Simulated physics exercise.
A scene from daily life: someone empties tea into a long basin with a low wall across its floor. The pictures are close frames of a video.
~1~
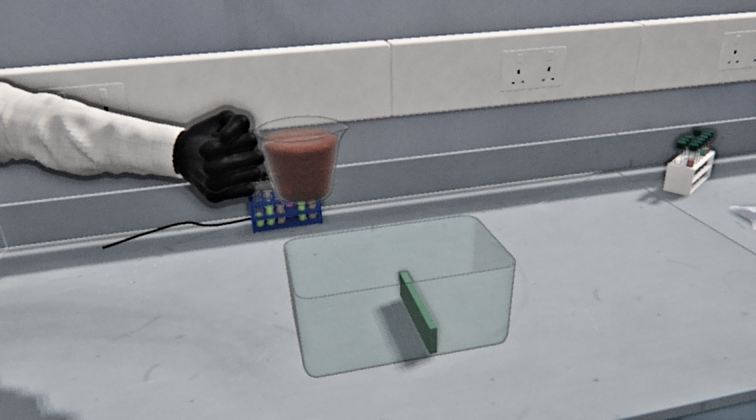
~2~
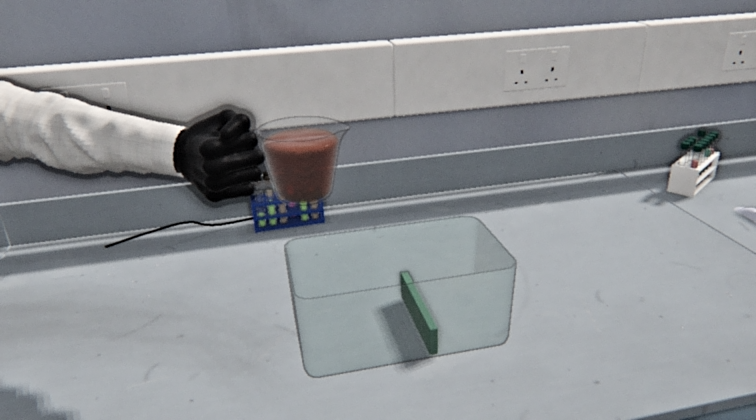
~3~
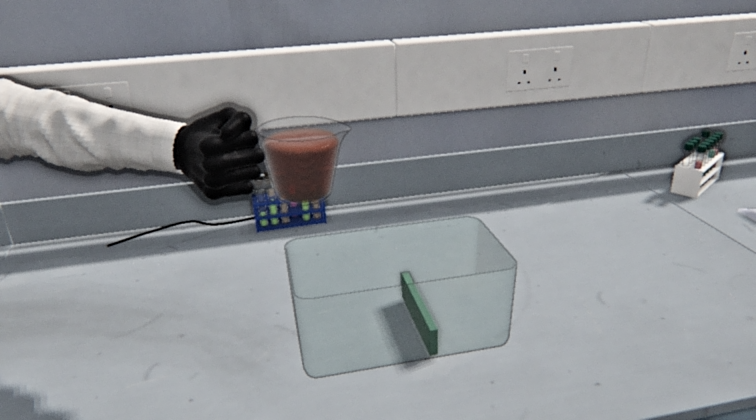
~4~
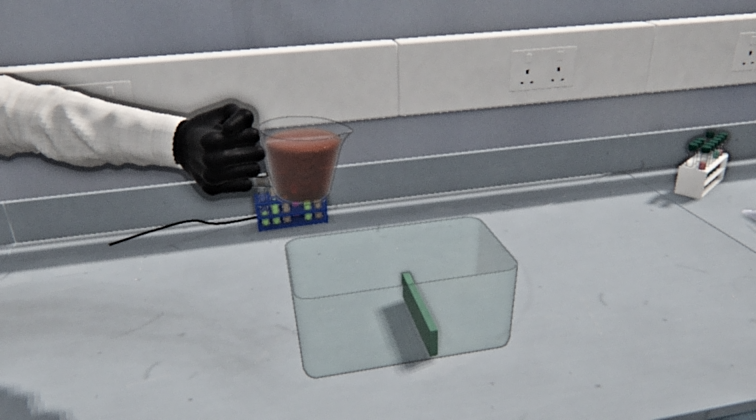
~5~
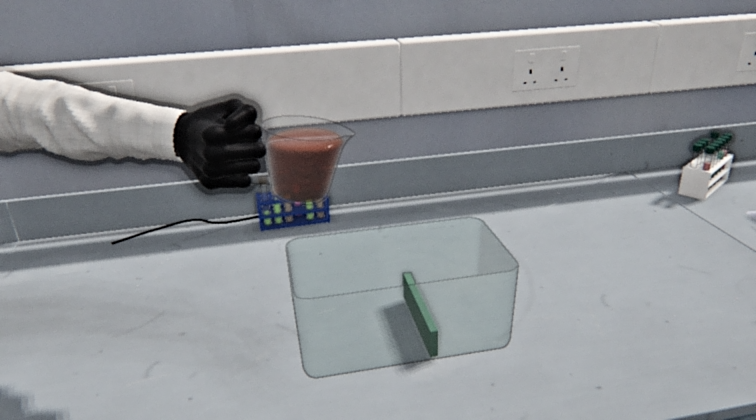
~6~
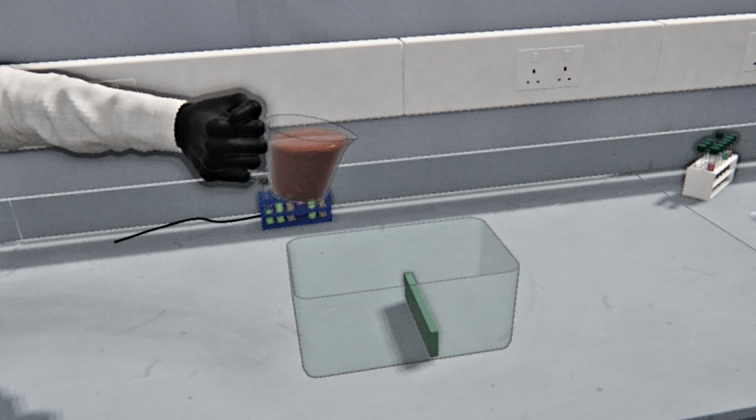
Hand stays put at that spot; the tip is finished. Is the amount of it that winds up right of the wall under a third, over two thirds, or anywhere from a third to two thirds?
Beneath one third.
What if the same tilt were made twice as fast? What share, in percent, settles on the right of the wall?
About 10 per cent.
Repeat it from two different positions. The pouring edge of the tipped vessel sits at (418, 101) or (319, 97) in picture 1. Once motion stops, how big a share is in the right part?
First try: About 80 %; second try: About 5 %.
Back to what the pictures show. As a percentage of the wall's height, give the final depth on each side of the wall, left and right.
Once it is still, the left part shows 30 per cent and the right part 10.
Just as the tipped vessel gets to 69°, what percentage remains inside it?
It works out to close to 60 percent.
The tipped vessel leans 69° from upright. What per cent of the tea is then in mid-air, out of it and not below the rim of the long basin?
About 25 per cent.
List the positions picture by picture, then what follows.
In the first picture, it leans 0°; its right rim is at (350, 125); the tea meets the walls at (261, 142) and (338, 134); the long basin's rim runs from (289, 269) to (495, 239); the wall's top is at (417, 299).
In the second picture, it leans 1°; its right rim is at (351, 125); the tea meets the walls at (262, 141) and (338, 134).
In the third picture, it leans 2°; its right rim is at (352, 127); the tea meets the walls at (262, 141) and (339, 134).
In the fourth picture, it leans 5°; its right rim is at (353, 129); the tea meets the walls at (263, 141) and (341, 135).
In the fifth picture, it leans 9°; its right rim is at (356, 132); the tea meets the walls at (266, 140) and (344, 135).
In the sixth picture, it leans 13°; its right rim is at (358, 136); the tea meets the walls at (268, 141) and (349, 135).
A moment on, the tilt is 69° and 60 per cent is still to pour, 12 is left of the wall and 2 right of it.
Next, the tilt is 104° and 6 per cent is still to pour, 68 is left of the wall and 14 right of it.
Then the tilt is 110° and 0 per cent is still to pour, 82 is left of the wall and 17 right of it.
Later the tilt is 110° and 0 per cent is still to pour, 82 is left of the wall and 17 right of it.
Finally, 82 per cent lies left of the wall, 17 right of it and 1 outside.
